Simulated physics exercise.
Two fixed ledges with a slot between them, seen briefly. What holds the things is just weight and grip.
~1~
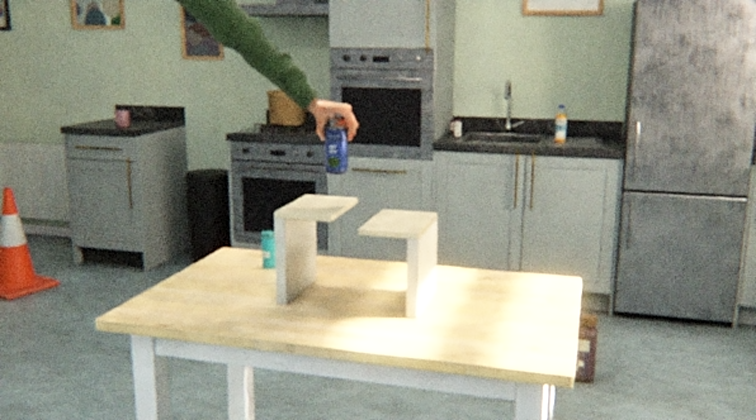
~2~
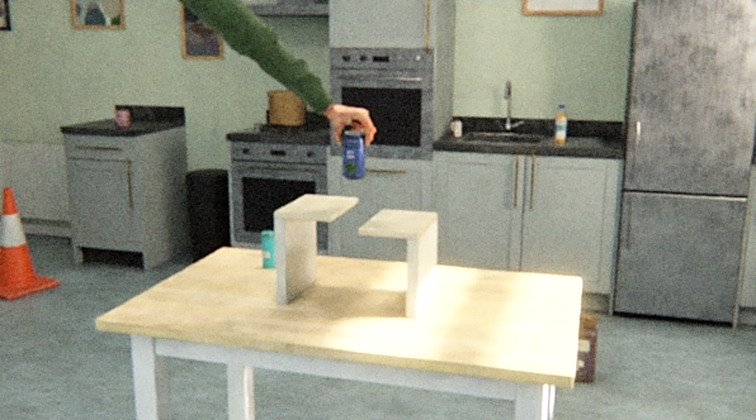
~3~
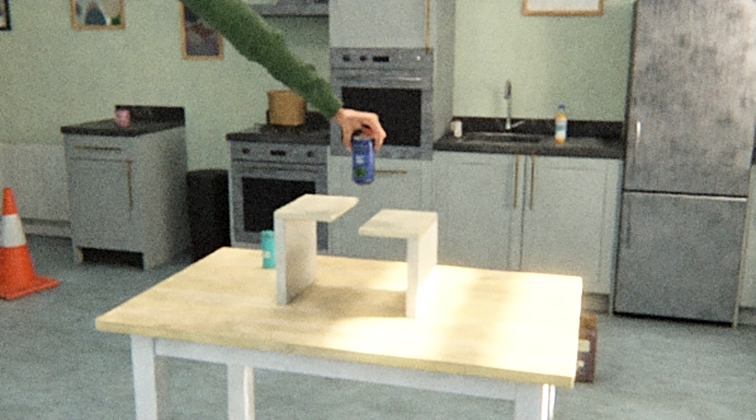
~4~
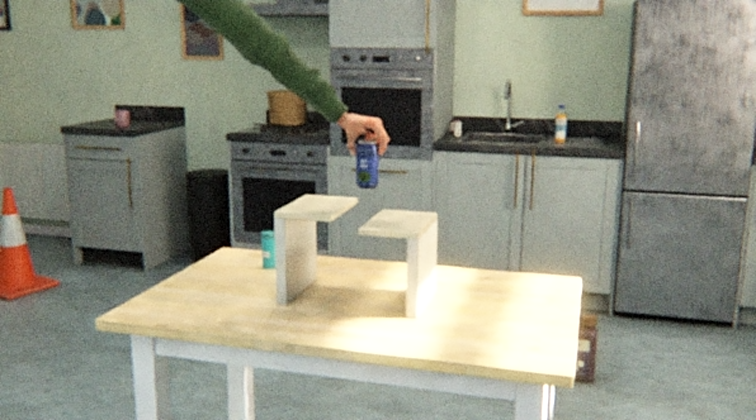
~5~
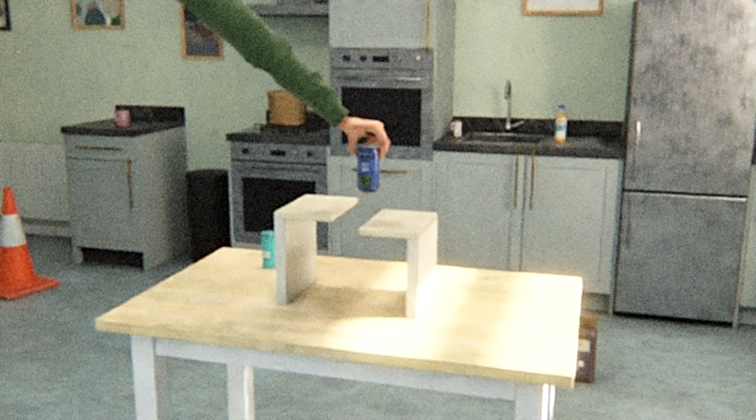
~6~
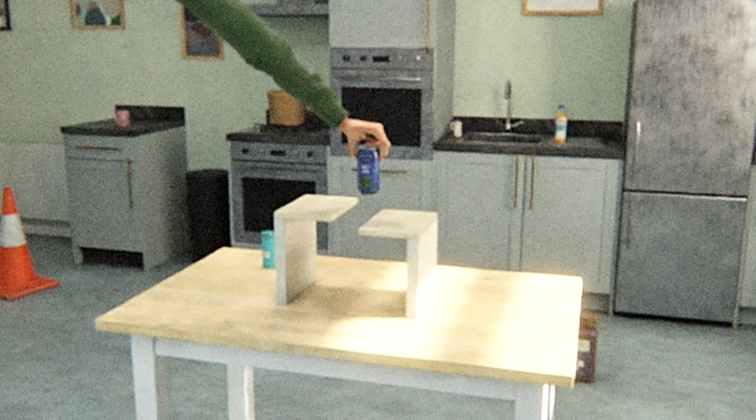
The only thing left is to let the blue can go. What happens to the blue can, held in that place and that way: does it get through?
It gets held back.
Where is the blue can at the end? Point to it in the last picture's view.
It finishes at around (355, 202).
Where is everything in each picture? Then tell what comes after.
In the first picture, on its way; blue can (337, 150); turquoise shaker (269, 250).
In the second picture, on its way; blue can (354, 156); turquoise shaker (269, 250).
In the third picture, on its way; blue can (363, 161); turquoise shaker (269, 250).
In the fourth picture, on its way; blue can (367, 165); turquoise shaker (269, 250).
In the fifth picture, held still over the gap; blue can (368, 169); turquoise shaker (269, 250).
In the sixth picture, held still over the gap; blue can (368, 170); turquoise shaker (269, 250).
Then, 0.20 s on from there, blue can shifted about its own width near (368, 189).
Then, 0.30 s on from there, blue can turned 11° from how it was put near (364, 196).
Then, 0.40 s on from there, blue can turned 39° from how it was put near (355, 202).
In the end, toppled on the stand or table, blue can; turquoise shaker unmoved. At the end, from the last picture's camera, blue can near (355, 202). The can stays on top.
